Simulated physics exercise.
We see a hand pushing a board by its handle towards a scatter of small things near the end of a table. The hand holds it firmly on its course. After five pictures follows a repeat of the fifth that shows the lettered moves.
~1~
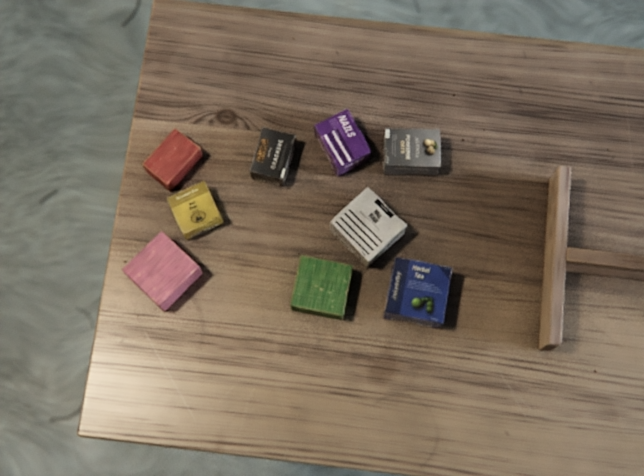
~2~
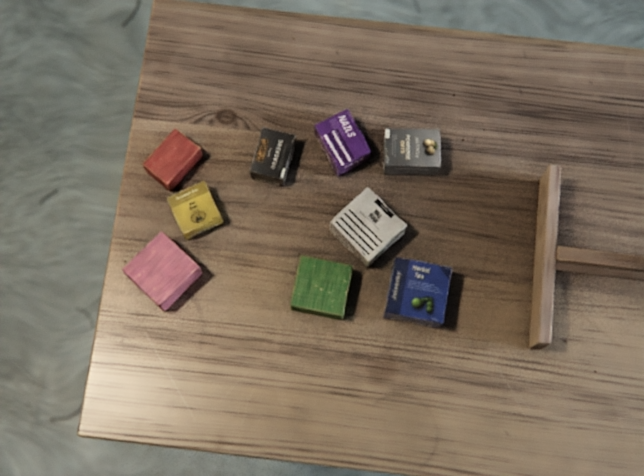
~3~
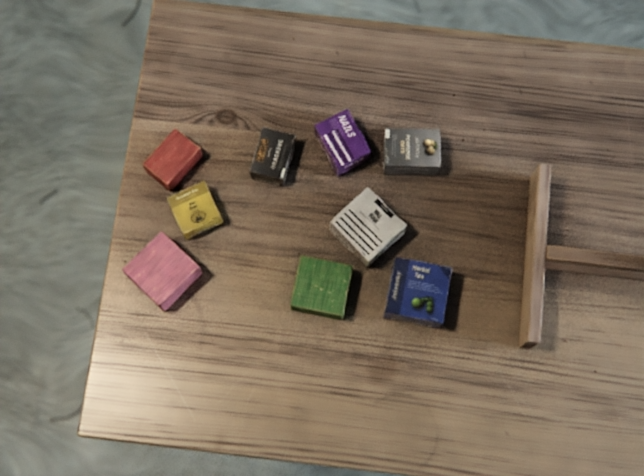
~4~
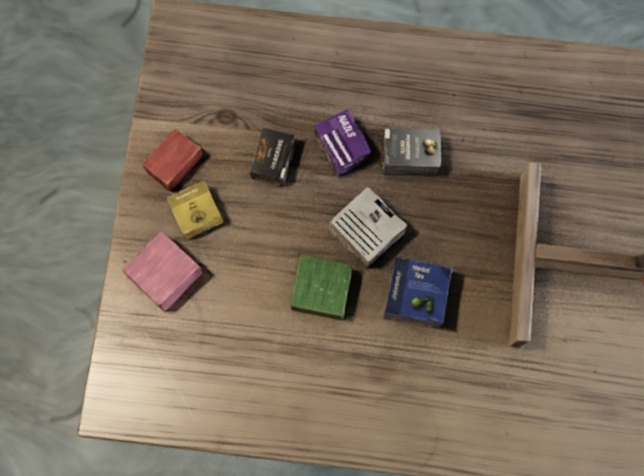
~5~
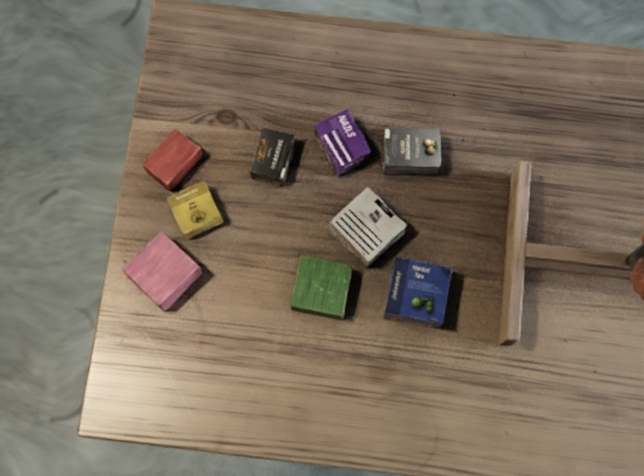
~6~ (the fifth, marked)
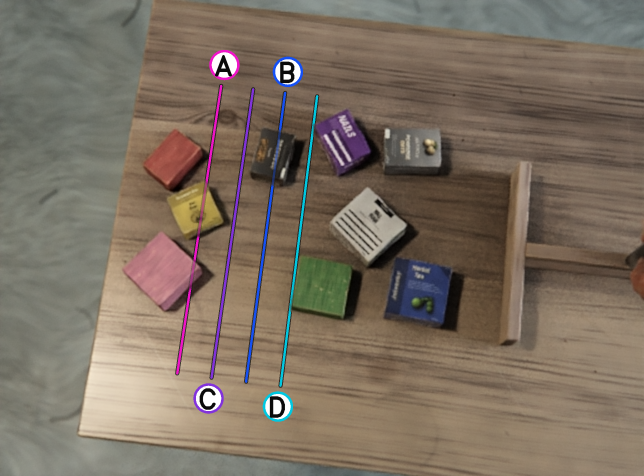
A wooden board with a handle slid slowly left across a table towards a scatter of small coloured boxes and blocks, which stayed still, and part of a hand appeared at the right edge.
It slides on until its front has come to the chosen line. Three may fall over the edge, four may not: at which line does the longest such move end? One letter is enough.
It can go as far as A.
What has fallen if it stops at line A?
The pink block.
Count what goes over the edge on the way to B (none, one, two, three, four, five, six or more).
In all, none.
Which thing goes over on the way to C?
The pink block goes over.
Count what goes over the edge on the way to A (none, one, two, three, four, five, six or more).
In all, one.
On the marked copy, A at (200, 224); B at (266, 232); C at (233, 228); D at (300, 235).
With A. Early on, board (405, 236); grey box (379, 144); purple box (326, 140).
Further on, board (290, 223); pink block (129, 273); green block (193, 274).
At the end, board (201, 213); pink block over the edge; green block (107, 264); one fallen.
As for the rest, B is within the limit but short; C is within the limit but short; D is within the limit but short.
